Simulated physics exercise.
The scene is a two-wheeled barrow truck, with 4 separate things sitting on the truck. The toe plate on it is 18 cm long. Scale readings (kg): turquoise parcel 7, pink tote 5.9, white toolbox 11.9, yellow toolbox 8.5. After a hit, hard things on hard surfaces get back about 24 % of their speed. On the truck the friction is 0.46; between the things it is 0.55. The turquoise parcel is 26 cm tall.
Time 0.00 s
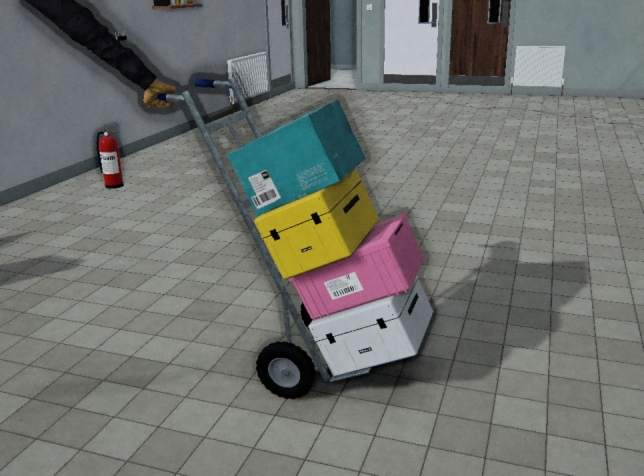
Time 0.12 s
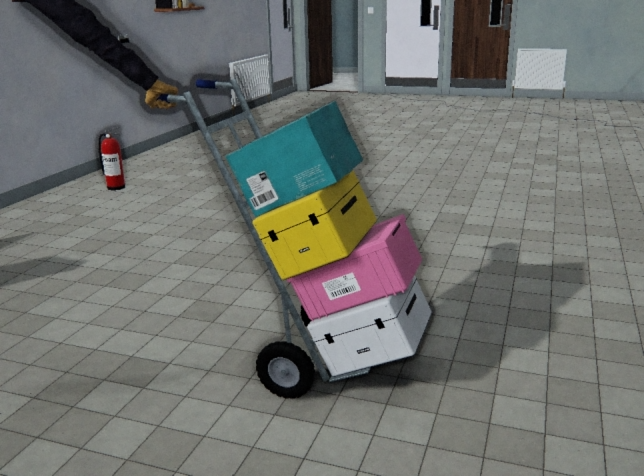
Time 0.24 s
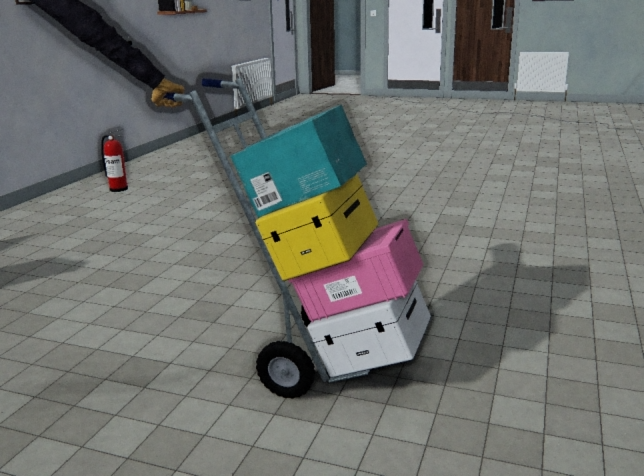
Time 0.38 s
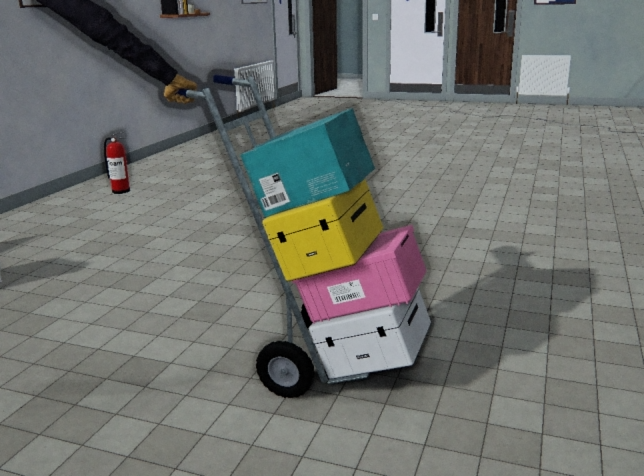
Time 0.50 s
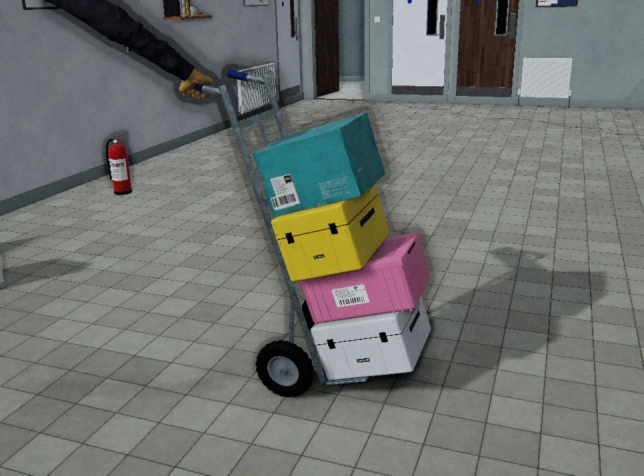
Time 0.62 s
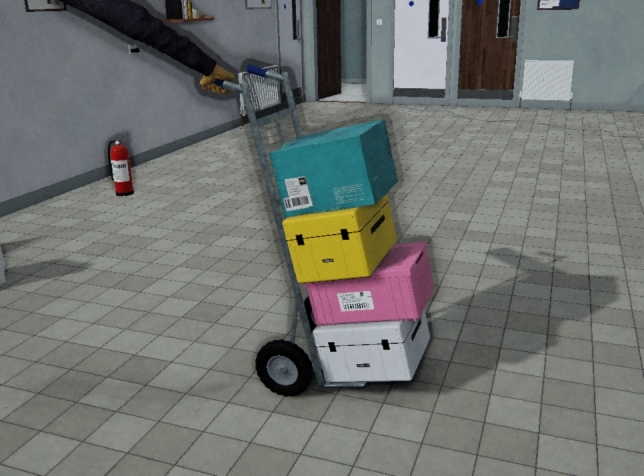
A hand truck stacked with four colourful boxes is tilted gradually upright by a gloved hand.
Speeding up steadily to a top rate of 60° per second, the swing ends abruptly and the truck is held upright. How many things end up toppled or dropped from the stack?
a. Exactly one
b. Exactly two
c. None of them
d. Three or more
c, none of them.
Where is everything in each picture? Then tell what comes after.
The first picture shows truck 25° back; turquoise parcel (298, 157); pink tote (358, 267).
The second picture shows truck 25° back; white toolbox (372, 319); yellow toolbox (318, 221).
The third picture shows truck 24° back; white toolbox (371, 322); yellow toolbox (320, 223).
The fourth picture shows truck 21° back; white toolbox (372, 325); yellow toolbox (326, 225).
The fifth picture shows truck 17° back; white toolbox (373, 329); yellow toolbox (334, 228).
The sixth picture shows truck 13° back; turquoise parcel (336, 168); pink tote (371, 284).
By 0.92 s, truck upright; turquoise parcel rocked 4° off its seat near (388, 185); pink tote rocked 4° off its seat near (389, 303); yellow toolbox rocked 4° off its seat.
By 1.32 s, truck upright; turquoise parcel rocked 5° off its seat near (393, 186); pink tote rocked 4° off its seat near (390, 304); yellow toolbox rocked 5° off its seat.
By 1.72 s, truck upright; turquoise parcel rocked 4° off its seat near (387, 185); pink tote rocked 4° off its seat near (389, 303); yellow toolbox rocked 4° off its seat.
When it is over (2.9 s), all 4 within 10 cm of the start. End places, in pixels of the last picture, turquoise parcel near (390, 185), pink tote near (390, 304).
